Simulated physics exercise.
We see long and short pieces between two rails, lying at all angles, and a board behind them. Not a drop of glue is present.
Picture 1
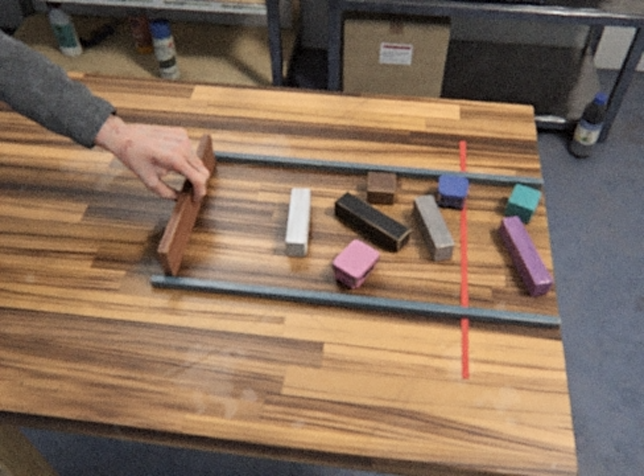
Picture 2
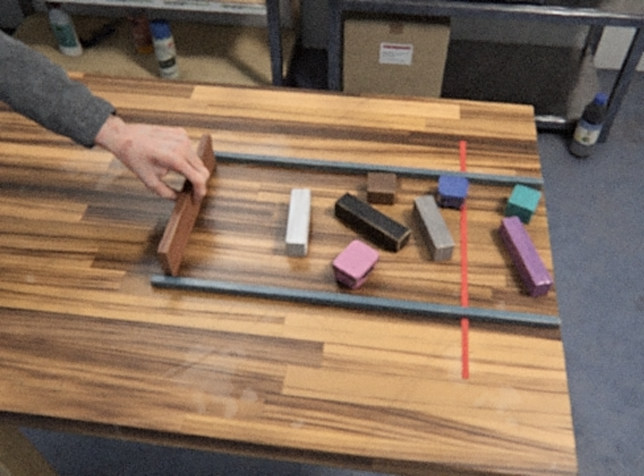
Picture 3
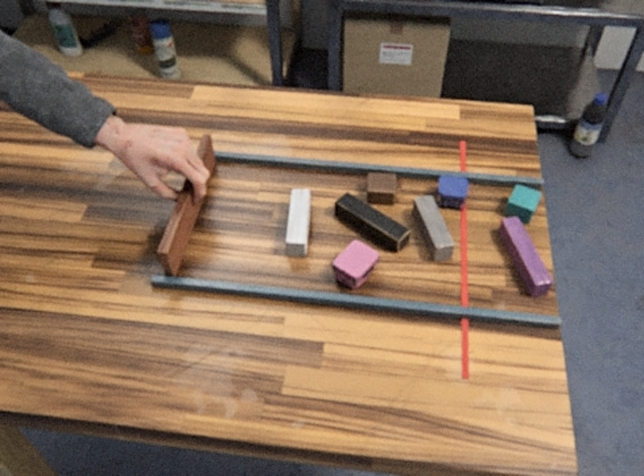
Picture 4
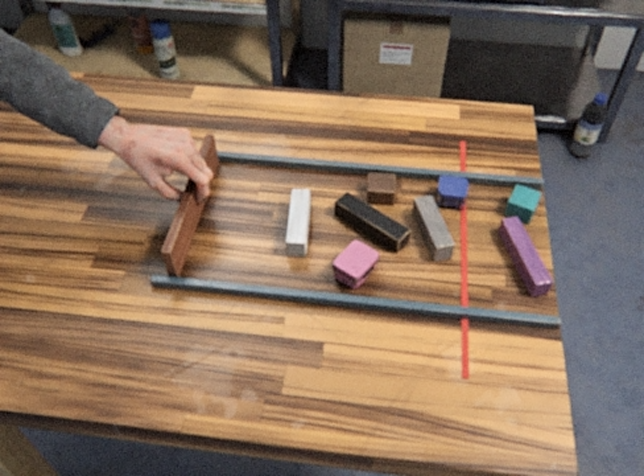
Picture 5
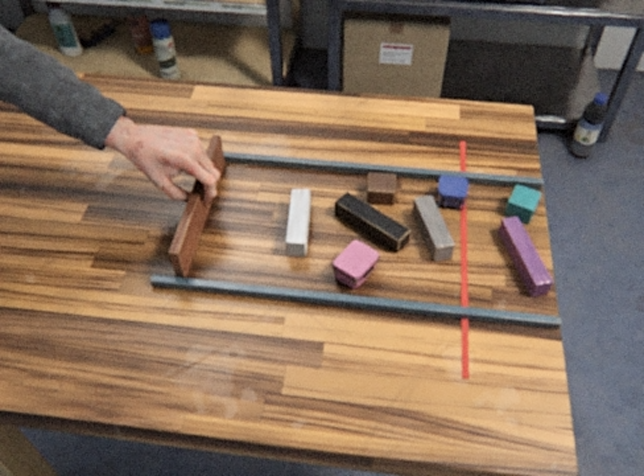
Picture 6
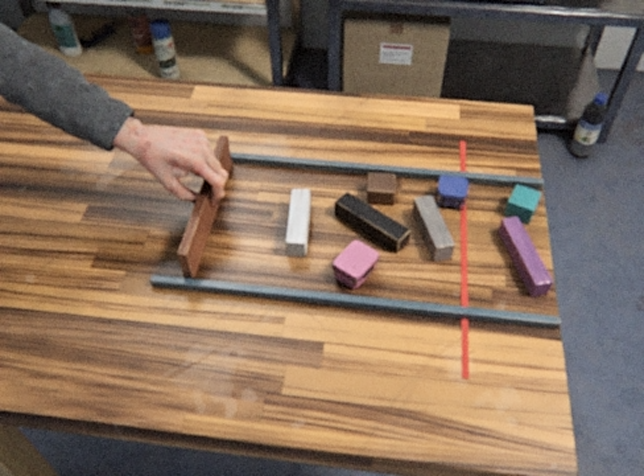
A hand held a brown board upright between two rails, then slid it a little to the right toward the scattered coloured blocks, which all stayed still around the red line.
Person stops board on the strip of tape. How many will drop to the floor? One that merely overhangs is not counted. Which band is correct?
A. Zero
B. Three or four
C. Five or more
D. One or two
A.
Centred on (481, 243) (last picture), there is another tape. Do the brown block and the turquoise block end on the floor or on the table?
Brown block: Is still there, turquoise block: Is gone.
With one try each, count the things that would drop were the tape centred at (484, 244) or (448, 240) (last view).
Respectively 2 and 0.
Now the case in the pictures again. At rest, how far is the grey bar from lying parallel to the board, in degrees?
About 15 degrees.
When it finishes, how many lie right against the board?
3.
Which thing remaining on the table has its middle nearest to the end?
Going by centres, it is the purple bar.
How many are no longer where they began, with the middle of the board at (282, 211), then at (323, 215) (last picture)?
Counts: 0 / 2.
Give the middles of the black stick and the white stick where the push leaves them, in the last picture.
The black stick stops around (505, 247); the white stick around (475, 239).
A little later, none off yet; turquoise block at rest near (523, 204); purple bar at rest near (524, 255); blue case at rest near (452, 193).
When it is over, the number that fall off is zero.
